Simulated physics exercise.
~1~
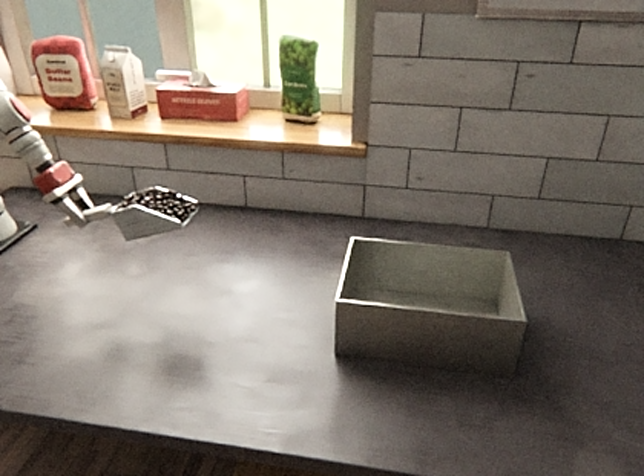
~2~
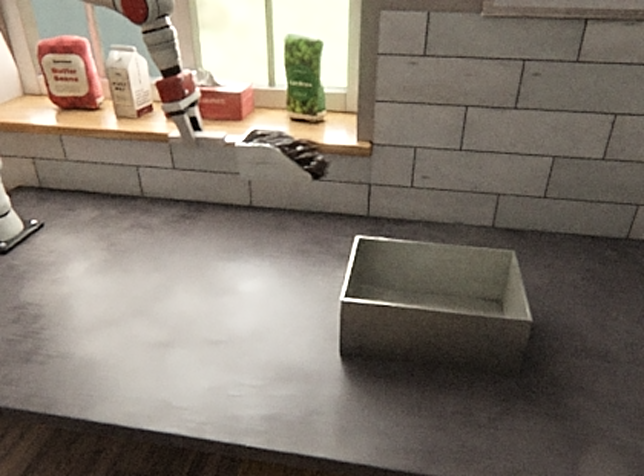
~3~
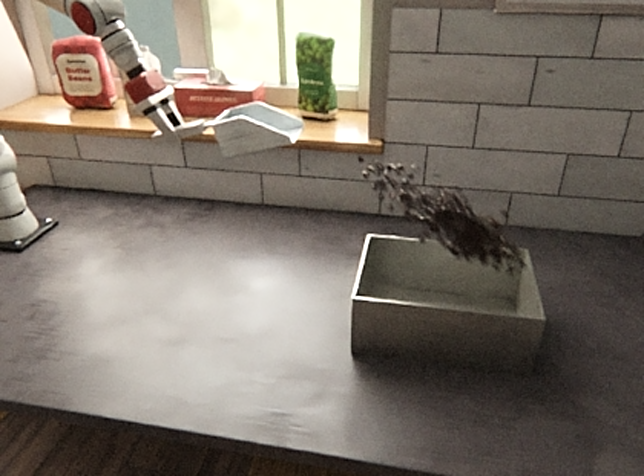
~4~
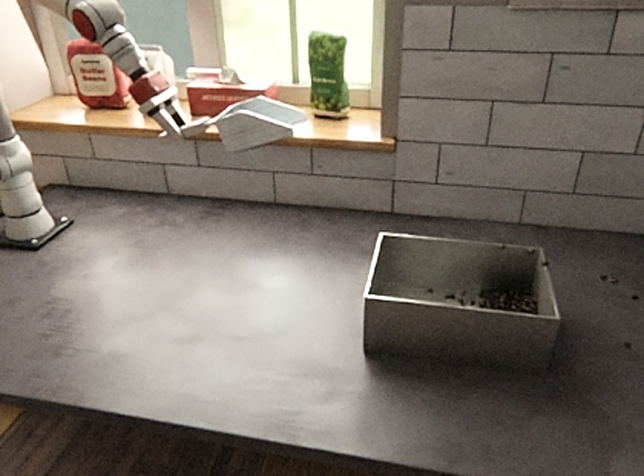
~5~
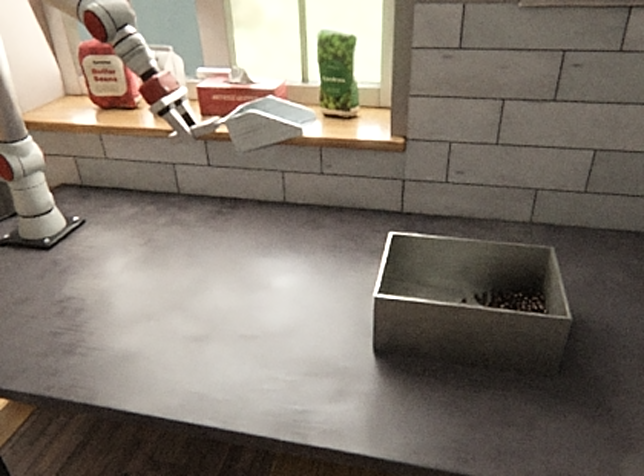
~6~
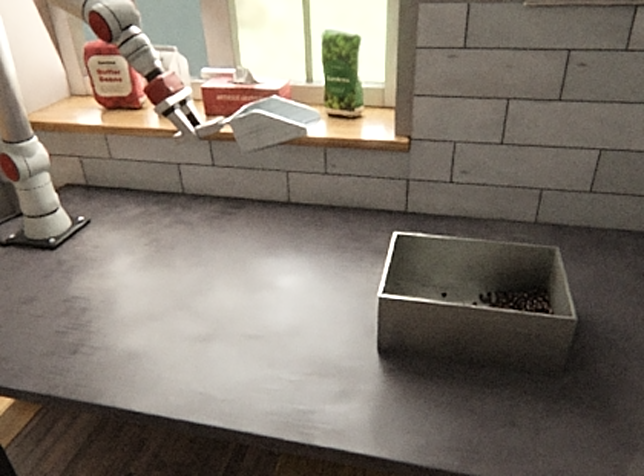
A robot arm swung a scoop of dark beans up and to the right, then drew it back slightly, flinging the beans through the air into an open grey box, where nearly all settled in a pile while a few scattered outside.
